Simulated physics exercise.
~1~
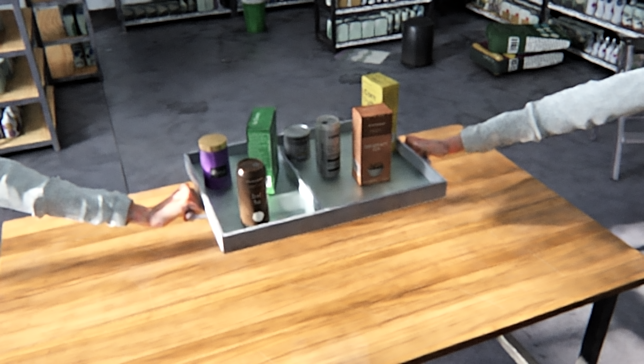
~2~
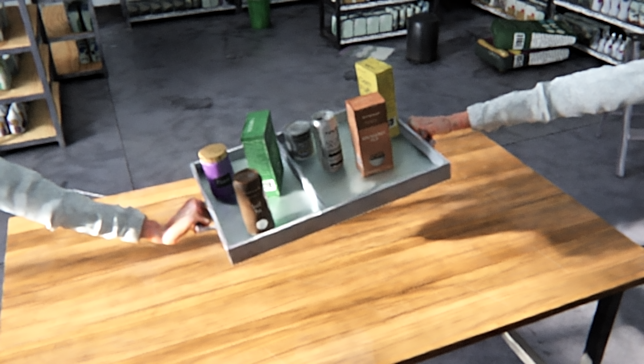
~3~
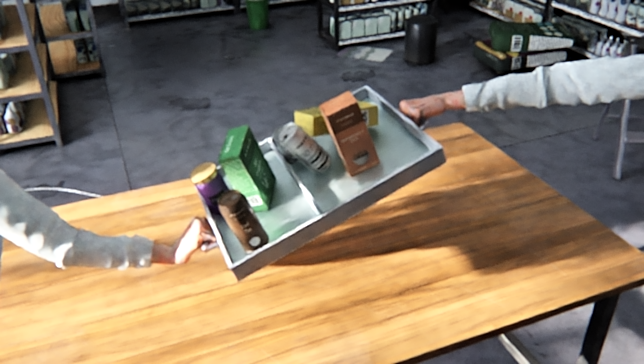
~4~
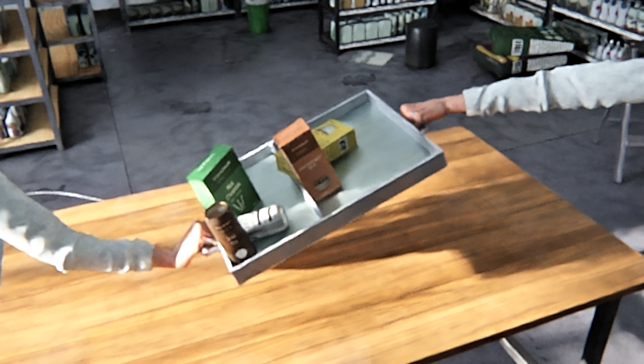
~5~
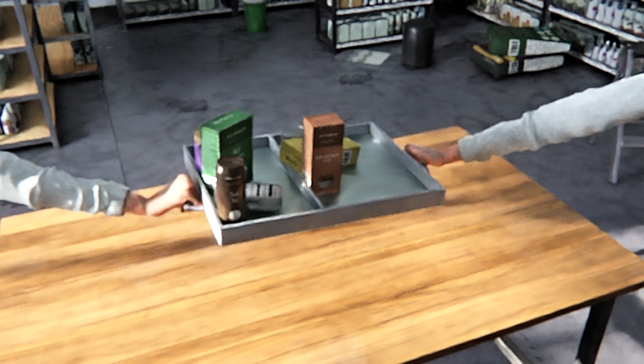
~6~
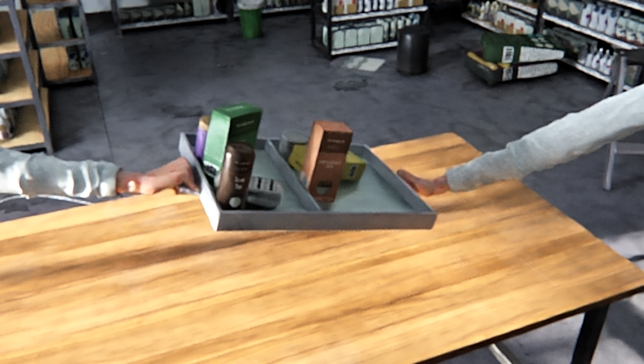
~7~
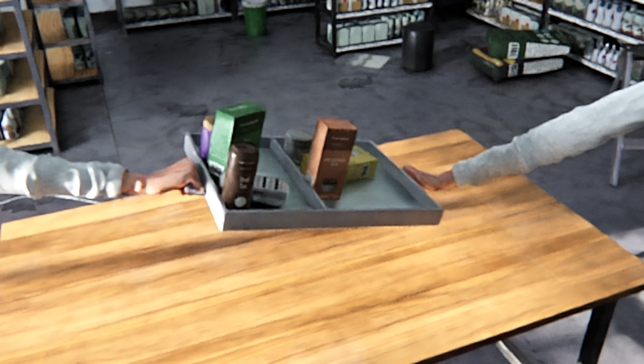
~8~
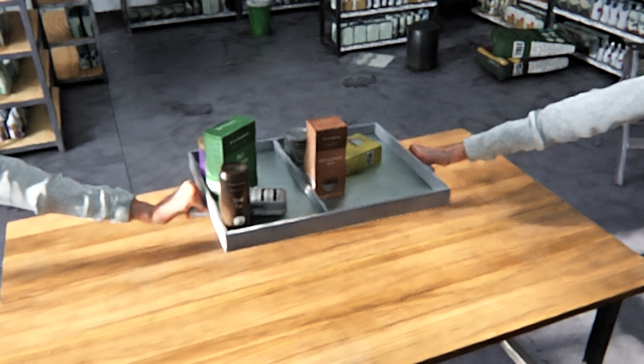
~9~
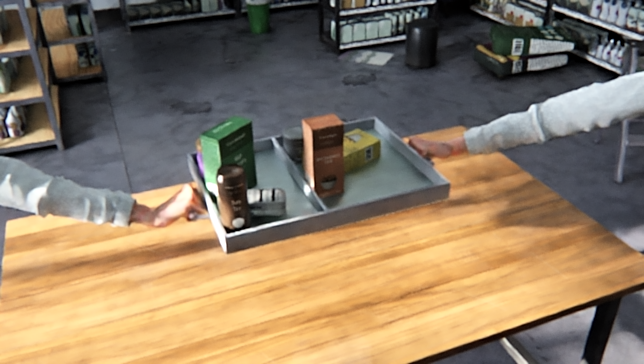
In a shop with stocked shelves along the back, seen from above a wooden table, two hands hold a grey divided tray by its ends. On it stand a purple jar, green packet and brown can at left, with a grey tin, a pale can, an orange carton and a yellow packet farther right. The hands tip the tray down to the left, and the items lean and slide that way as the pale can and yellow packet fall over. The tray levels, dips slightly right, then levels again. Finally those two lie on their sides, while the green packet, brown can and orange carton stand upright.
